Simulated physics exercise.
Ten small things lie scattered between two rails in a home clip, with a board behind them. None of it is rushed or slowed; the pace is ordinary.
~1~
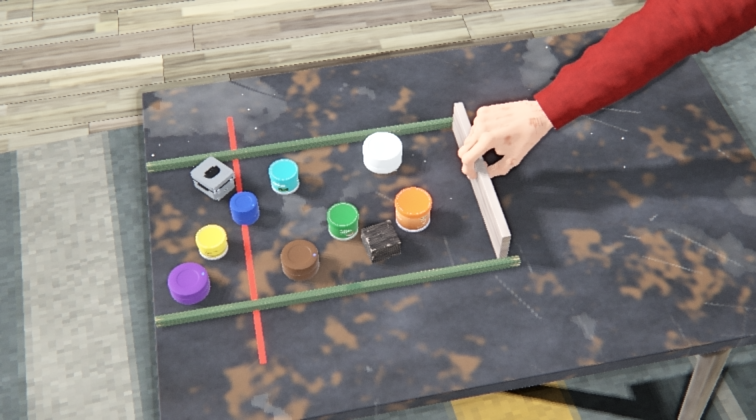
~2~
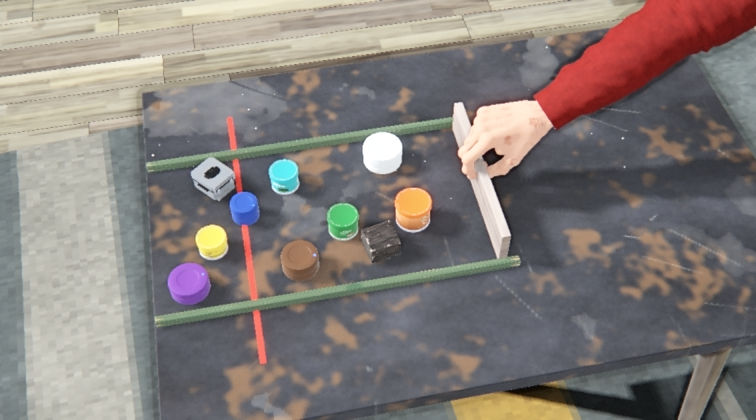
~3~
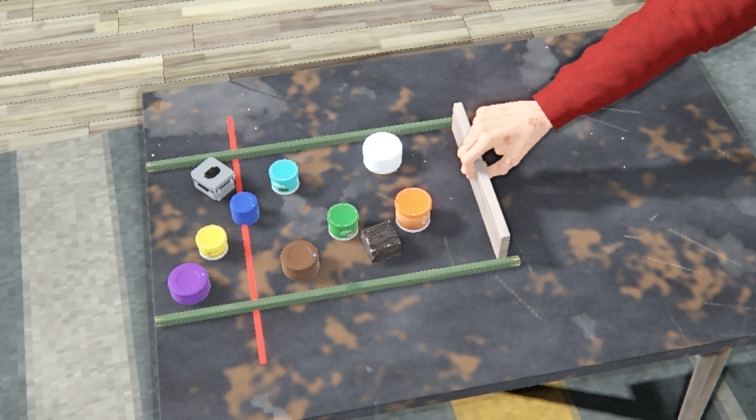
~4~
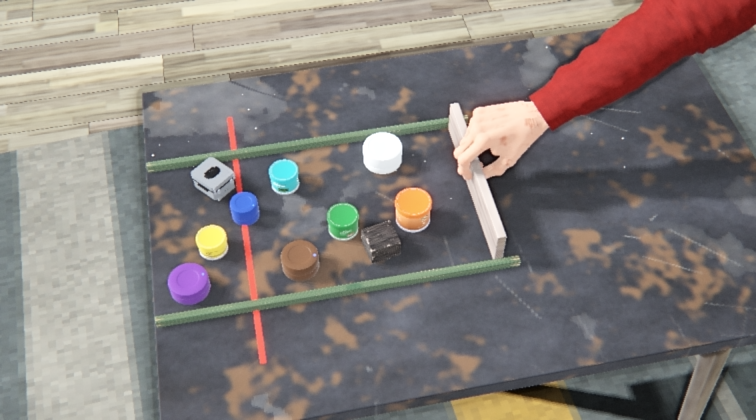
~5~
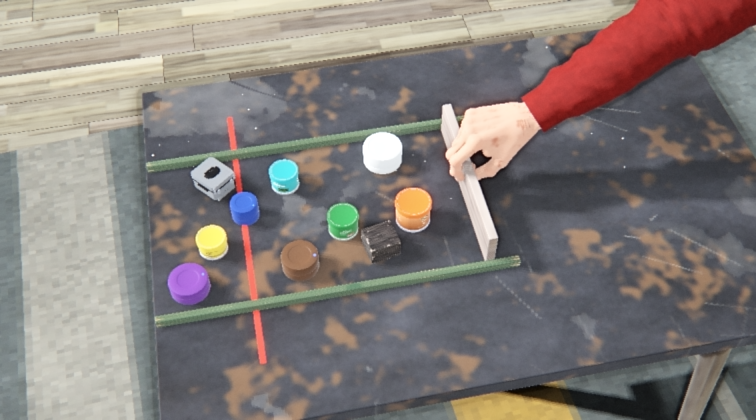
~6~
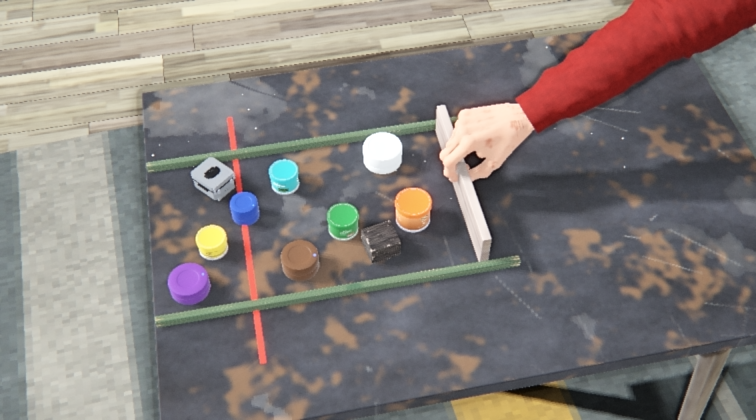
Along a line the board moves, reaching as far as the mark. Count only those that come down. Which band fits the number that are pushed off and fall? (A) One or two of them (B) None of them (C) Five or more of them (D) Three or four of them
B.
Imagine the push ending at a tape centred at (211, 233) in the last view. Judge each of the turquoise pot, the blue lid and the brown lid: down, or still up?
In short: Turquoise pot safe, blue lid safe, brown lid safe.
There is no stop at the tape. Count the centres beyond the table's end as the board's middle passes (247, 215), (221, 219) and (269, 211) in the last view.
Result per place: 0; 2; 0.
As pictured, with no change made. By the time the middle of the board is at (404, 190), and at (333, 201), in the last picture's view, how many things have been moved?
First position 3; second position 6.
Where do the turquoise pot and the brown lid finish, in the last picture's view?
The turquoise pot finishes at (205, 203); the brown lid finishes at (200, 276).
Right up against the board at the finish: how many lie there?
Number: 4.
Soon after, none off yet; purple lid at rest near (189, 284); yellow pot at rest near (212, 243); grey case at rest near (214, 179).
At rest, the number that fall off is zero.
